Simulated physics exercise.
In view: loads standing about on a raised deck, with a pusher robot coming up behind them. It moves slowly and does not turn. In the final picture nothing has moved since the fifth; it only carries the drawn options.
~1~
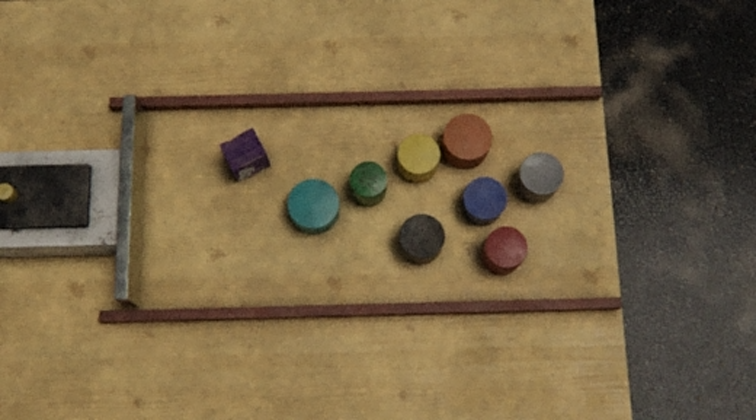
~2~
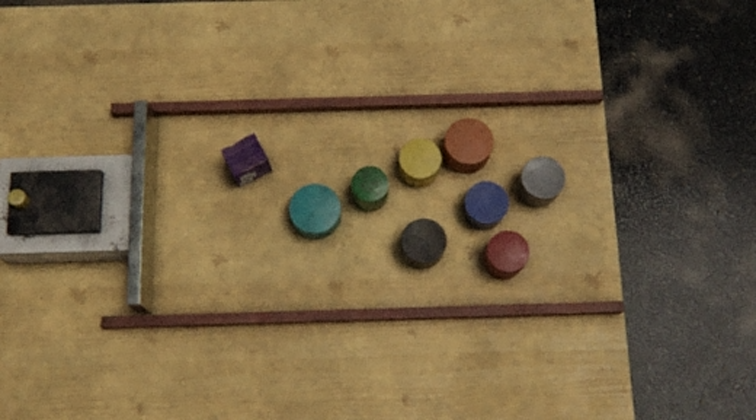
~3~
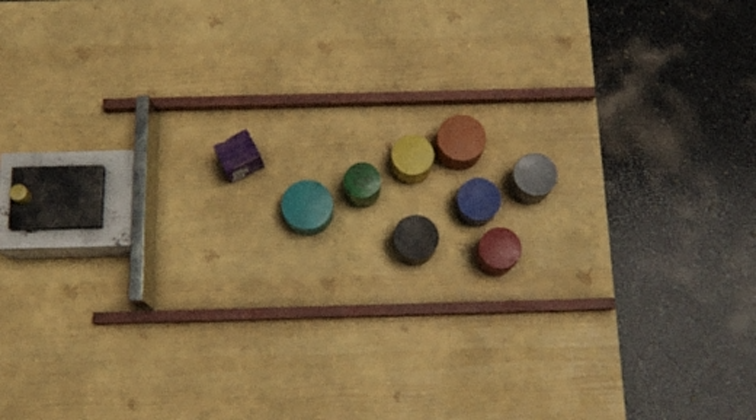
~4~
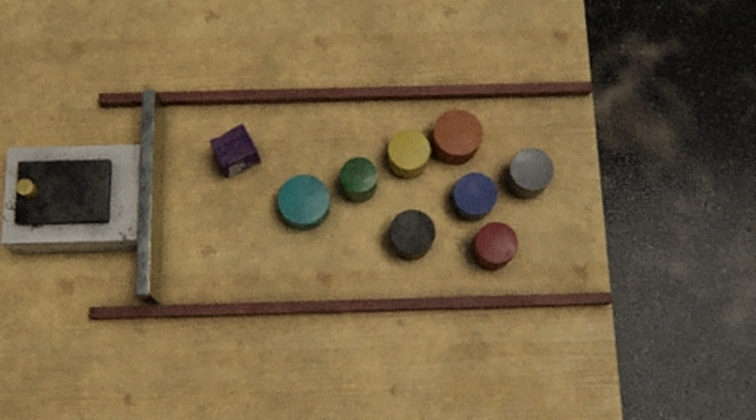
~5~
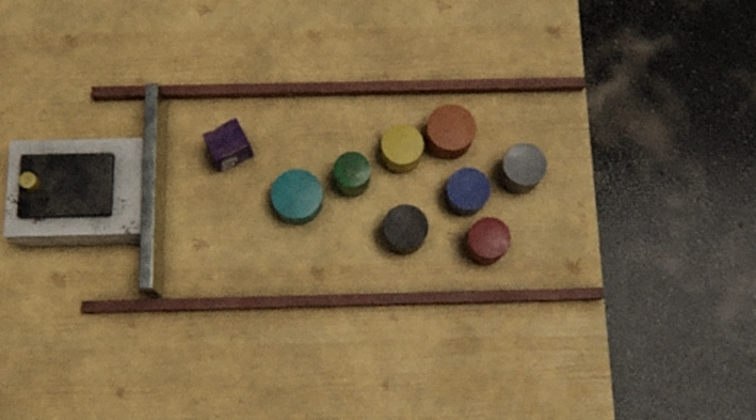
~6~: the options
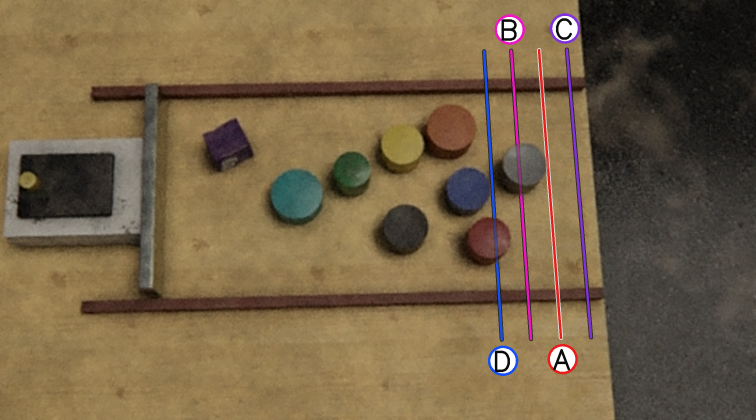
A grey pusher robot with a wide flat blade creeps slowly to the right between two dark red rails on a wooden deck. Ahead of it, a purple block and eight round, variously coloured containers stay where they stand, and the blade edges closer to the block without touching it.
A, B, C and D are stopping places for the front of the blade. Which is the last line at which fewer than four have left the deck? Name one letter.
Up to line B.
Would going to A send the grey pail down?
Yes.
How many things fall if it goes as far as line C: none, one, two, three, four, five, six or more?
Six or more.
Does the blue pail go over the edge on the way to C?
Yes.
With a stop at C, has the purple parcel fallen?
Yes.
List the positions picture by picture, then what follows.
The first picture shows grey pail (539, 179); turquoise canister (314, 207); black pail (422, 240).
The second picture shows robot (62, 202); purple parcel (247, 160).
The third picture shows robot (64, 197); yellow canister (412, 159).
The fourth picture shows robot (71, 191); green canister (359, 180).
The fifth picture shows robot (73, 185); grey pail (522, 169); turquoise canister (297, 197); black pail (405, 231).
On the marked copy, A at (550, 189); B at (521, 189); C at (578, 188); D at (493, 190).
Following B. Soon after the start, robot (210, 182); purple parcel (312, 153); turquoise canister (319, 197).
Later, robot (345, 179); blue pail (504, 206); orange canister (485, 122).
In the end, robot (450, 176); blue pail (595, 207); orange canister (580, 122); none fallen.
As for the rest, A drops four; C drops nine; D is within the limit but short.
